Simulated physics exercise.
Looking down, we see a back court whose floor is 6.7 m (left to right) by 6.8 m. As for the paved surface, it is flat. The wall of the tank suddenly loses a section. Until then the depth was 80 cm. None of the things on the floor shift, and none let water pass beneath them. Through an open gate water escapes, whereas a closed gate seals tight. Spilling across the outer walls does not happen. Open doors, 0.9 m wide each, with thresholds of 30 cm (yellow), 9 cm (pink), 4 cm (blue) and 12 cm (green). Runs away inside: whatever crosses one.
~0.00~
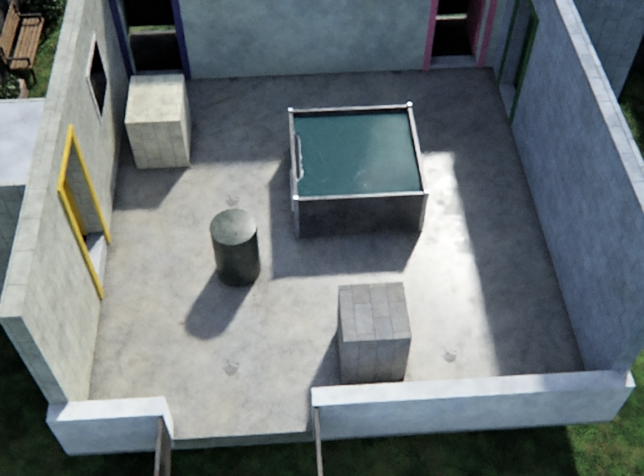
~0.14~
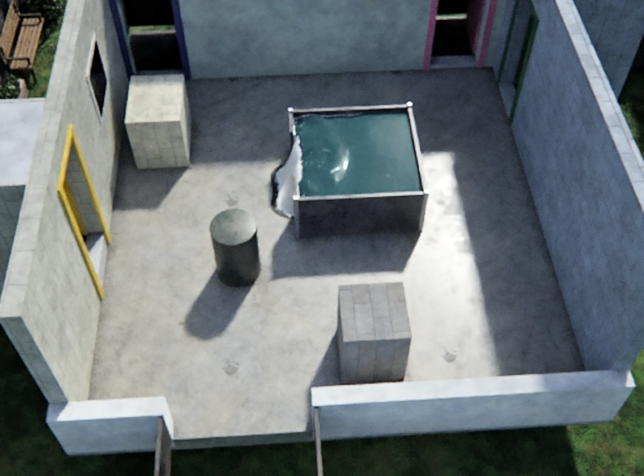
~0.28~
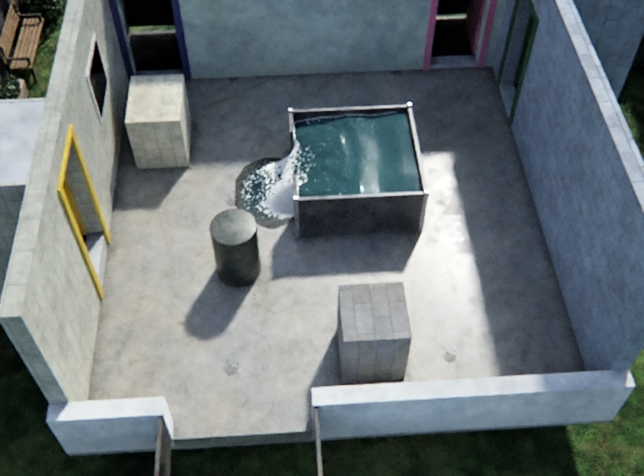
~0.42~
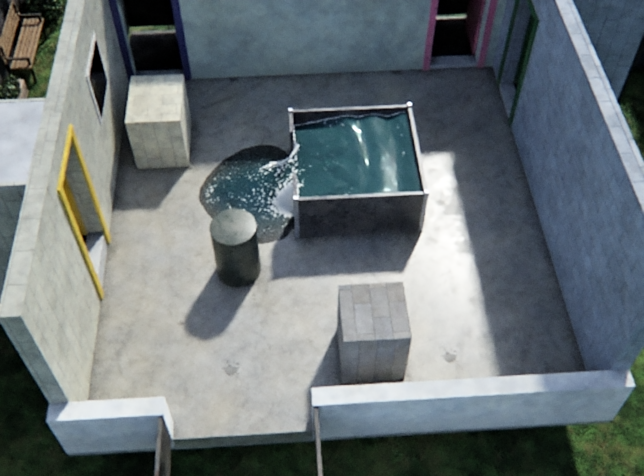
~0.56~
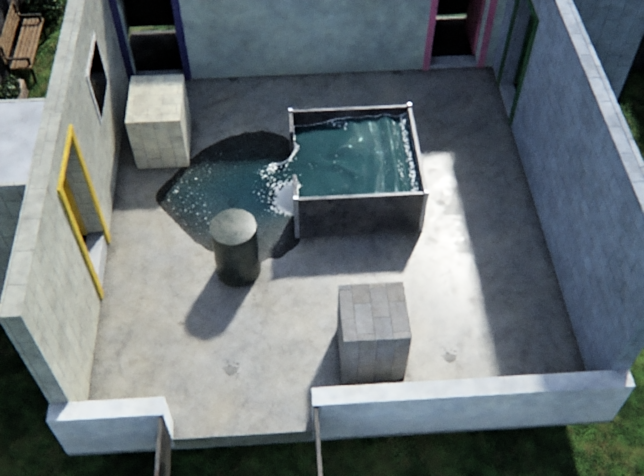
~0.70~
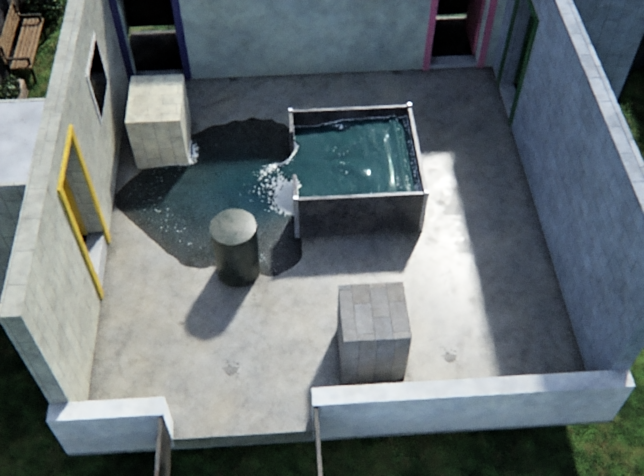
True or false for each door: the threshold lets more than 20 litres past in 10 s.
Yellow door false, pink door false, blue door true, green door false.
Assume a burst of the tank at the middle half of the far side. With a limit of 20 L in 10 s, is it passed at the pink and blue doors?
Compared with the limit, pink is higher and blue is higher.
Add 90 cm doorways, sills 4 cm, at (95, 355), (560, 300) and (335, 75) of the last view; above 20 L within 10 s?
Check each in turn: The first succeeds, the second fails, the third fails.
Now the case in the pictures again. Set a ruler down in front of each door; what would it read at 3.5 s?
Depths in cm: Yellow 16, pink 0, blue 16, green 0.
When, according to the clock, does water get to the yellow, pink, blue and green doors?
Yellow = 1.0 s, pink = 4.0 s, blue = 1.6 s, green = 5.0 s.
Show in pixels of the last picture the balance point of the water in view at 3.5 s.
Near (249, 209).
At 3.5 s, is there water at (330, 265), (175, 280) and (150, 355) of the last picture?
First spot not yet wet, second submerged, third submerged.
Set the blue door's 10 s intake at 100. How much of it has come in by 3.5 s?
That works out near 40%.
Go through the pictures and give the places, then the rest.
The first frame shows still water, 80 cm deep, in the tank at (355, 154).
In the second frame, the front is at (282, 169), 0.5 m from the gap at (296, 180); 0.3 m2 of floor is under water; 80 cm left at the back of the tank.
In the third frame, water pours out at (296, 180) and has run 0.9 m, to (242, 179); typically 13 cm deep outside, 80 cm at the tank's back.
In the fourth frame, the front is at (205, 189), 1.5 m from the gap at (296, 181); 2.1 m2 of floor is under water; 77 cm left at the back of the tank.
In the fifth frame, the front is at (164, 191), 2.1 m from the gap at (296, 181); 3.9 m2 of floor is under water; 70 cm left at the back of the tank.
In the sixth frame, water pours out at (296, 180) and has run 2.8 m, to (123, 196); typically 5 cm deep outside, 67 cm at the tank's back.
After 1.4 s water covers 25 % of the floor and is deepest (38 cm) near (283, 188); yellow door 24 cm at the sill, 0 L in, pink door not reached, blue door not reached, green door not reached.
After 2.2 s water covers 30 % of the floor and is deepest (34 cm) near (118, 171); yellow door 28 cm at the sill, 0 L in, pink door not reached, blue door 15 cm at the sill, 17 L in, green door not reached.
After 3.5 s water covers 45 % of the floor and is deepest (25 cm) near (162, 177); yellow door 16 cm at the sill, 0 L in, pink door not reached, blue door 16 cm at the sill, 113 L in, green door not reached.
After 6.0 s water covers 70 % of the floor and is deepest (16 cm) near (85, 427); yellow door 10 cm at the sill, 0 L in, pink door 2 cm at the sill, 0 L in, blue door 11 cm at the sill, 226 L in, green door 4 cm at the sill, 0 L in.
After 10.0 s water covers 90 % of the floor and is deepest (9 cm) near (85, 427); yellow door 7 cm at the sill, 0 L in, pink door 6 cm at the sill, 0 L in, blue door 7 cm at the sill, 285 L in, green door 5 cm at the sill, 0 L in.
